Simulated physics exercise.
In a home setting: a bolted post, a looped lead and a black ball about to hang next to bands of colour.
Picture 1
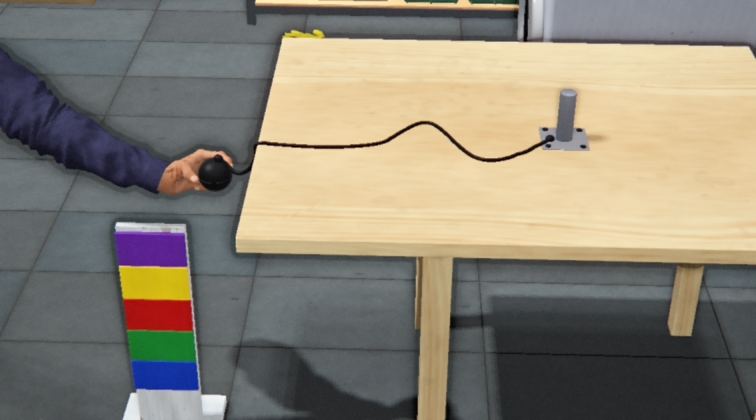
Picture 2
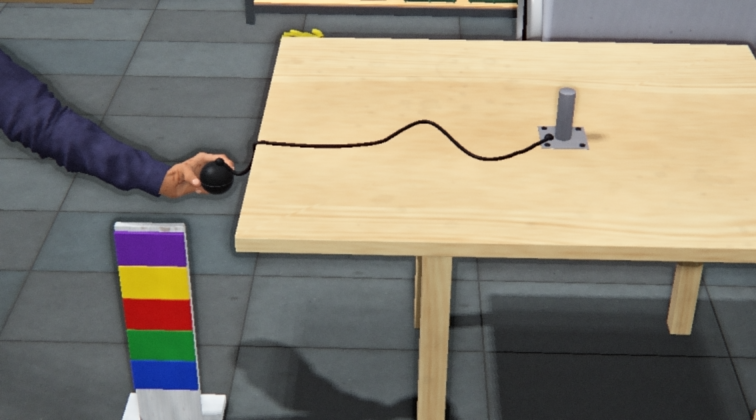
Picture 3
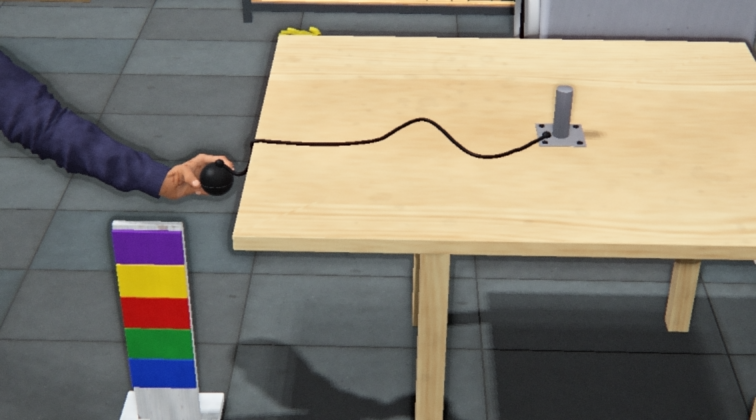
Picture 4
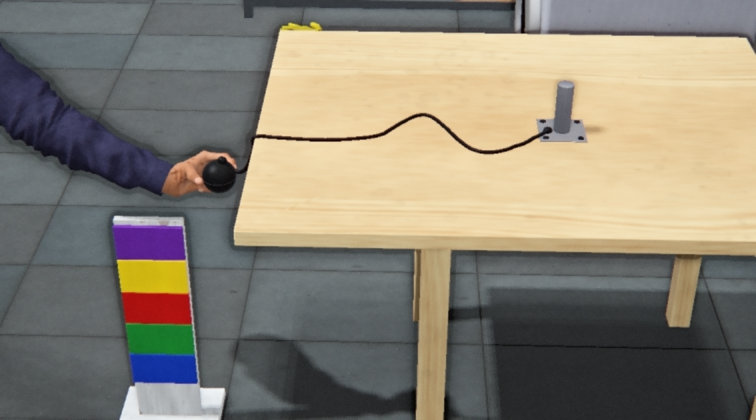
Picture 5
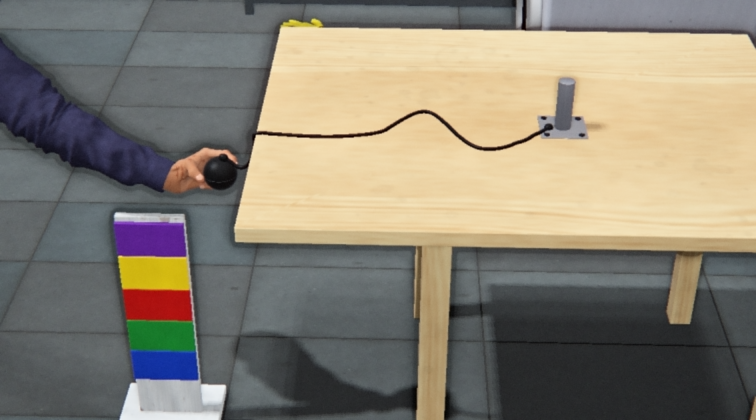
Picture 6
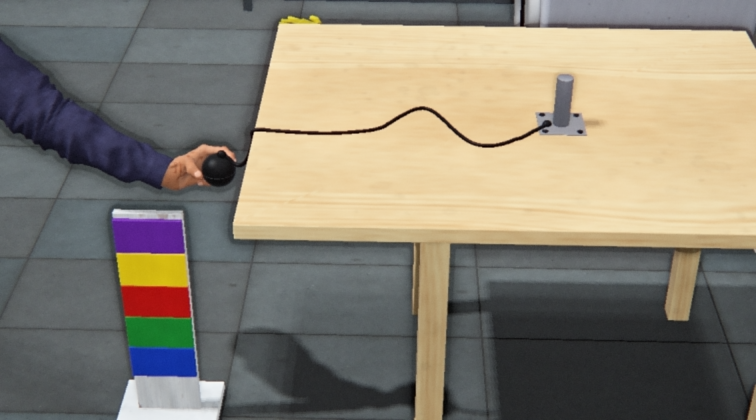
A hand holds a black ball on a cord beside a wooden table, barely moving.
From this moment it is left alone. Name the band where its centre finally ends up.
Its centre finishes at the yellow band.
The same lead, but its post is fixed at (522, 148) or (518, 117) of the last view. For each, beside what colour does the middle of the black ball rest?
Trial 1 - red; trial 2 - red.
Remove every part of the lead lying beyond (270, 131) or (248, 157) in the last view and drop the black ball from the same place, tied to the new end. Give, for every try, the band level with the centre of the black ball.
Per try - 1: No band; 2: Purple.
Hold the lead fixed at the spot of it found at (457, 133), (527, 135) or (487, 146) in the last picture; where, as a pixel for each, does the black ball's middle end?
In order of the tries: About (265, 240), then (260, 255), then (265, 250).
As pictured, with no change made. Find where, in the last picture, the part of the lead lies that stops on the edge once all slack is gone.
It is around (333, 133).
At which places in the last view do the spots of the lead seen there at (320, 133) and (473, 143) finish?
(256, 137) for the first, (452, 122) for the second.
A little later, ball near (293, 254); level with yellow.
Next, ball near (259, 265); level with yellow.
When it is over, ball near (259, 265); level with yellow. The yellow one.
